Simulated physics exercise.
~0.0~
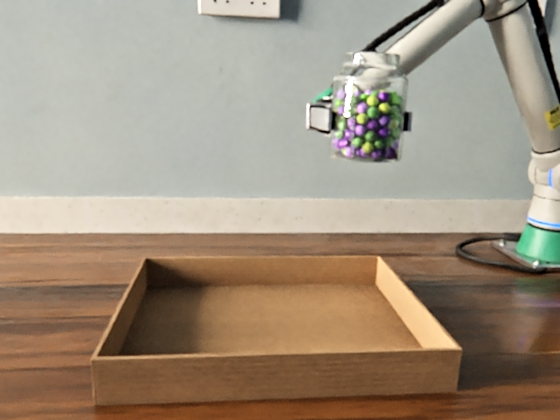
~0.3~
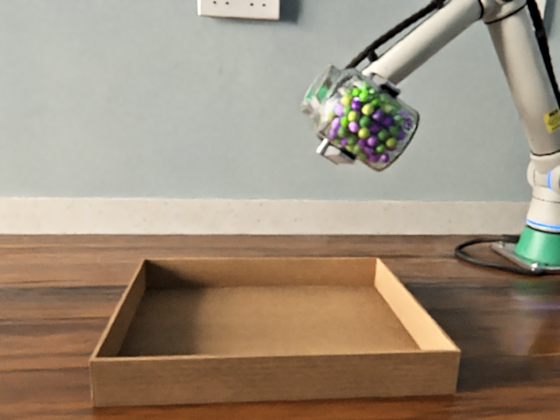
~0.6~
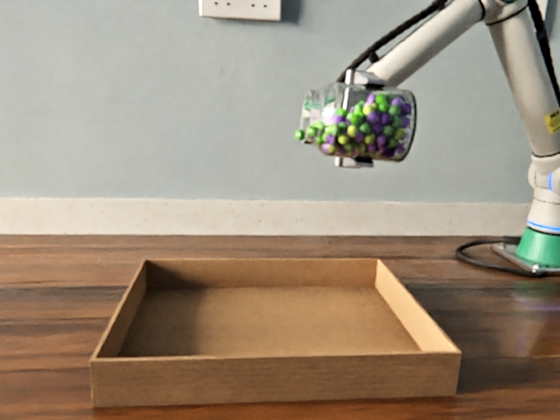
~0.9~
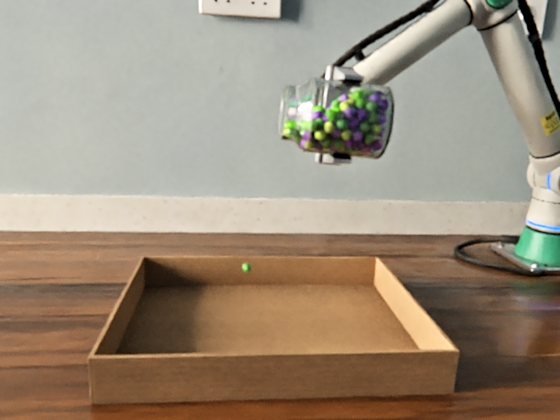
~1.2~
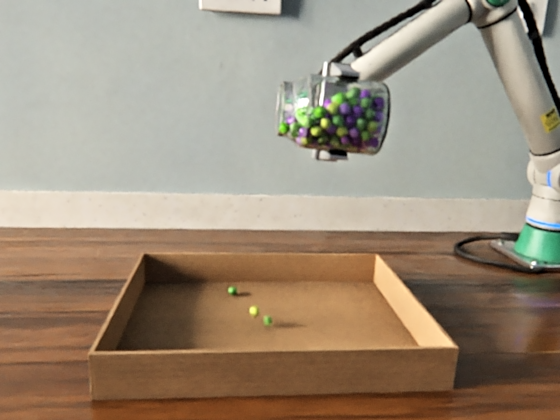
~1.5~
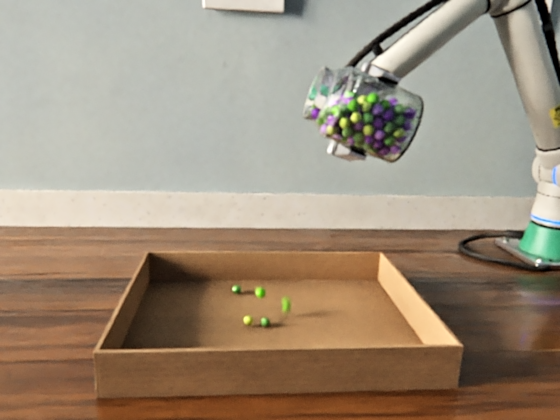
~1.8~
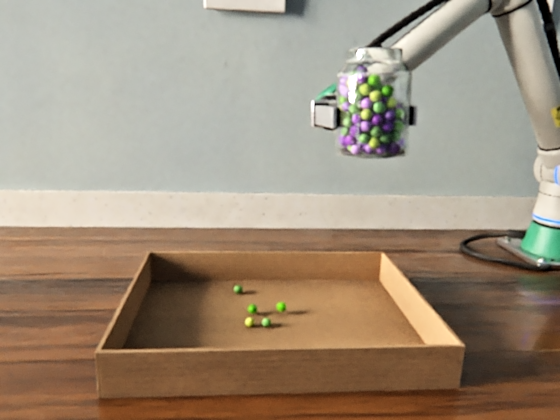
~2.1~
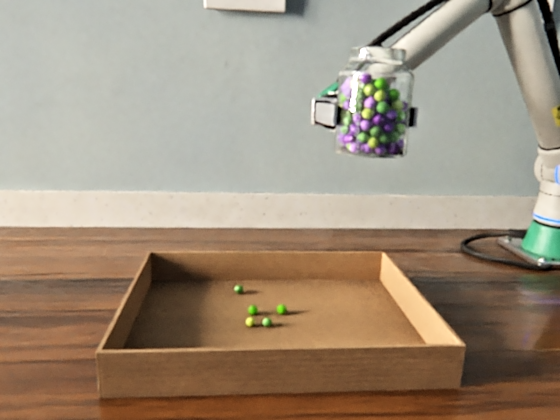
The footage shows a robot arm tilting a clear jar of green, purple and yellow balls to the left over a shallow cardboard tray, dropping a few before turning it upright again, with most still inside and a few green and yellowish ones resting in the tray.
